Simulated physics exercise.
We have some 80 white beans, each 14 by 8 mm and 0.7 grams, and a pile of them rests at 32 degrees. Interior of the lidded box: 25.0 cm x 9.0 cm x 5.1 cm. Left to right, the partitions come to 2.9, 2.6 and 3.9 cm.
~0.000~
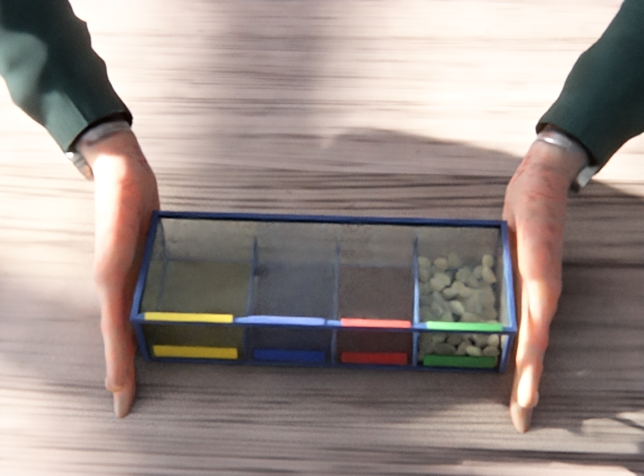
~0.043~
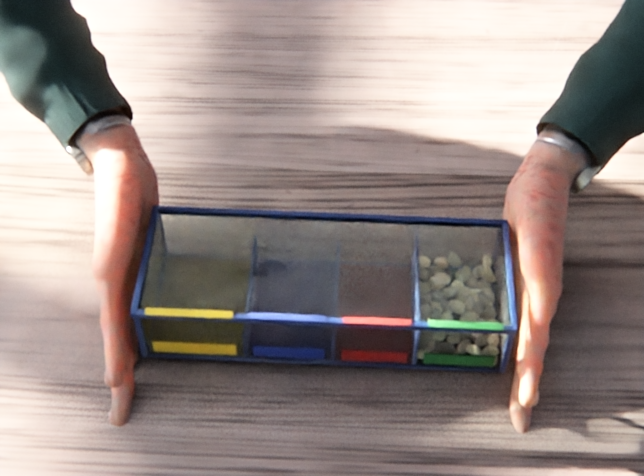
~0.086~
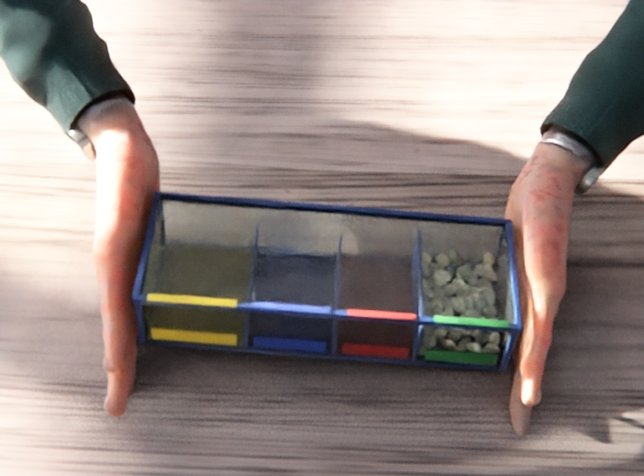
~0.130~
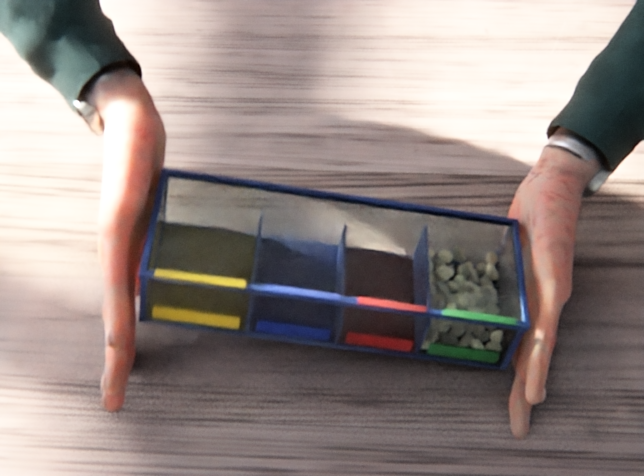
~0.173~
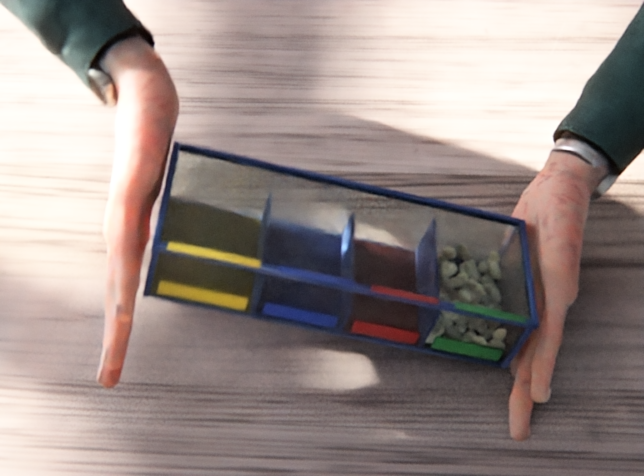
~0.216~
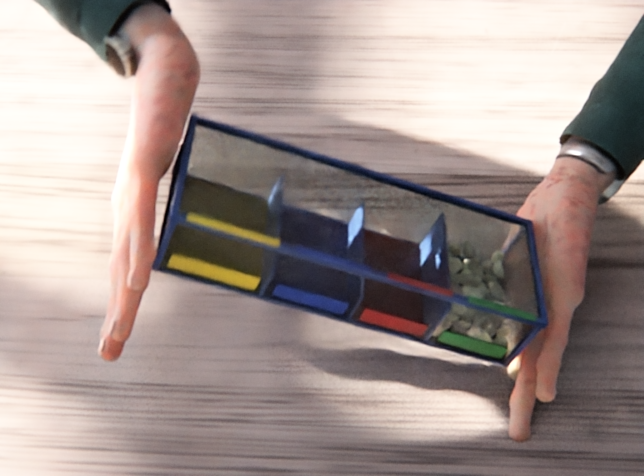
In this clip, two hands hold a clear, blue-edged box with yellow, blue, red and green sections, pale beans piled in the green one; the left hand rises, tilting the box steadily down toward the right.
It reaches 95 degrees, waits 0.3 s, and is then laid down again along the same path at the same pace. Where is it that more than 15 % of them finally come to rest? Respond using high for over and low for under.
Red low, blue low, green high, yellow low.
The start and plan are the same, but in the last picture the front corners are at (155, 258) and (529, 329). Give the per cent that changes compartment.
It would come to roughly 0 percent.
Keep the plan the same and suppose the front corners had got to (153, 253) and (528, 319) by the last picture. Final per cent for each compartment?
The compartments end with red 0 per cent, blue 0 per cent, green 100 per cent and yellow 0 per cent.
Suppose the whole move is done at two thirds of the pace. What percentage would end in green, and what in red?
Per cent held - green: 100, red: 0.
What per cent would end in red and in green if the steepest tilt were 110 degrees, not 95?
In that case red 0; green 100.
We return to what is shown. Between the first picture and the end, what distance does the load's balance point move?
1.0 cm or thereabouts.
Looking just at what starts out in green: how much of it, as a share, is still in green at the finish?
Fraction kept: Approx. 100 %.
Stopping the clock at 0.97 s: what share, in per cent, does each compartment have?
Red 0, blue 0, green 100, yellow 0.
Then, at 0.97 s, tilt 95 degrees; green 100 %.
After 1.47 s, tilt 51 degrees; green 100 %.
After 2.04 s, tilt 0 degrees; green 100 %.
In the end, at 2.5 s, red 0 %, blue 0 %, green 100 %, yellow 0 %.
